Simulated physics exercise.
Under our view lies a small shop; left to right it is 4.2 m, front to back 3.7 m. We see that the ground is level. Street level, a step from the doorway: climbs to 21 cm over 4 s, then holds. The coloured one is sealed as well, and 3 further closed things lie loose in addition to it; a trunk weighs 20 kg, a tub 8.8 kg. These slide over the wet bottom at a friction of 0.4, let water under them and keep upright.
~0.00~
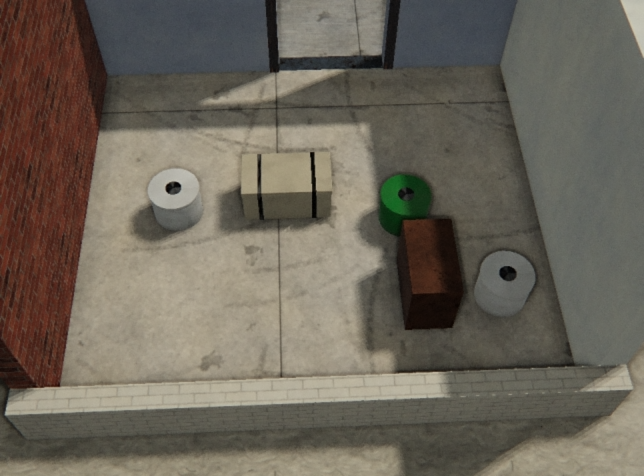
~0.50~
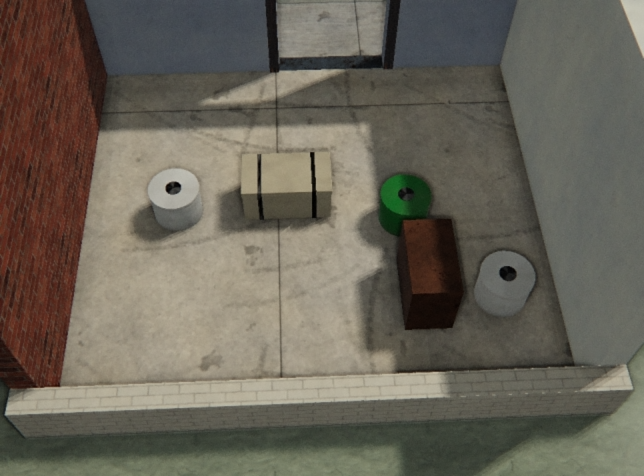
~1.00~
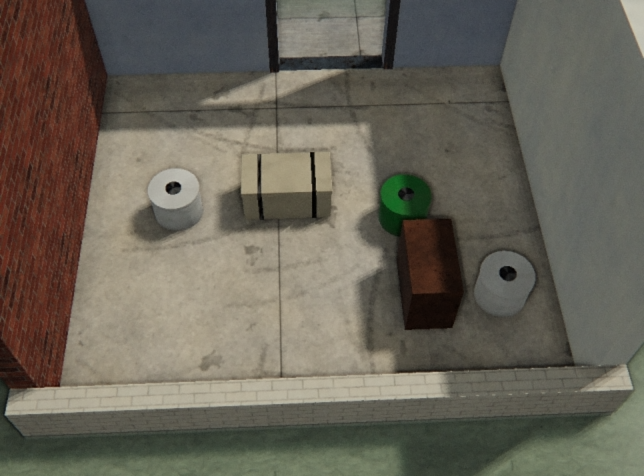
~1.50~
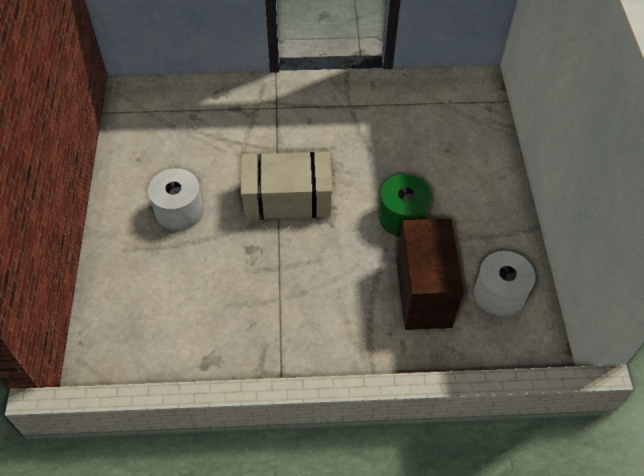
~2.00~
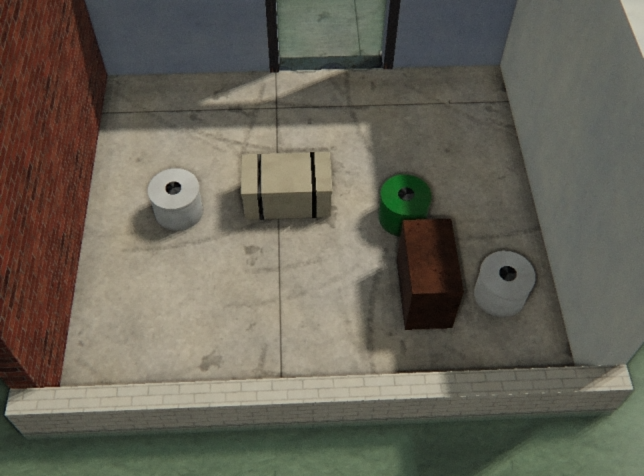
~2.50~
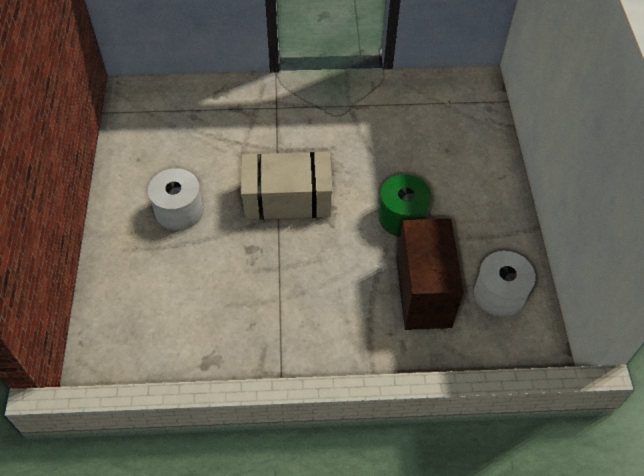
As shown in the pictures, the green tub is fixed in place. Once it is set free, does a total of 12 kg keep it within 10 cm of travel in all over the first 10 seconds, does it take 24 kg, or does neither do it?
Only big one works.
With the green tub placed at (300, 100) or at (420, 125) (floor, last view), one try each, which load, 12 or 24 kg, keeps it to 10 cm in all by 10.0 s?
Try by try, no option works; must use the heavier.
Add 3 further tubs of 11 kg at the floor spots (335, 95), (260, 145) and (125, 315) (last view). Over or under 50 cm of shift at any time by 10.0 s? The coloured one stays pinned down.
Result, in turn - exceeds it; exceeds it; exceeds it.
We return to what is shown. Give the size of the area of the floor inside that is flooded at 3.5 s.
Around 2.5 m2 of it.
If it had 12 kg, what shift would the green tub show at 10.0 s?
About 30 cm.
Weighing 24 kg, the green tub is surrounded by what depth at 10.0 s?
Something like 10 centimetres.
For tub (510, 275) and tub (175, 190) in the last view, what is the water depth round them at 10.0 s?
I'd put it at 10 cm and 8 cm respectively.
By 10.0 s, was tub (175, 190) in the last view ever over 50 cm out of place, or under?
Not that far.
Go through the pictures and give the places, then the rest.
In the first picture, the green tub at (406, 195), on the bottom; 0.0 m2 under water; 0 of 4 have shifted.
In the second picture, the green tub at (406, 195), on the bottom; water covers 0.0 m2; 0 of 4 have shifted.
In the third picture, the green tub at (406, 195), on the bottom; 0.0 m2 under water; 0 of 4 have shifted.
In the fourth picture, the green tub at (406, 195) rests on the ground; 0.0 m2 under water; 0 of 4 have shifted.
In the fifth picture, the green tub at (406, 195) rests on the ground; 0.0 m2 under water; 0 of 4 have shifted.
In the sixth picture, the green tub at (406, 195), on the bottom; water covers 0.4 m2; 0 of 4 have shifted.
After 3.5 s the green tub would be 0 cm from its start with 12 kg and 0 cm from its start with 24 kg; 0 cm of water round it then.
After 4.5 s the green tub would be 2 cm from its start with 12 kg and 0 cm from its start with 24 kg; 5 cm of water round it then.
After 7.0 s the green tub would be 25 cm from its start with 12 kg and 0 cm from its start with 24 kg; 5 cm of water round it then.
After 10.0 s the green tub would be 34 cm from its start with 12 kg and 0 cm from its start with 24 kg; 10 cm of water round it then.
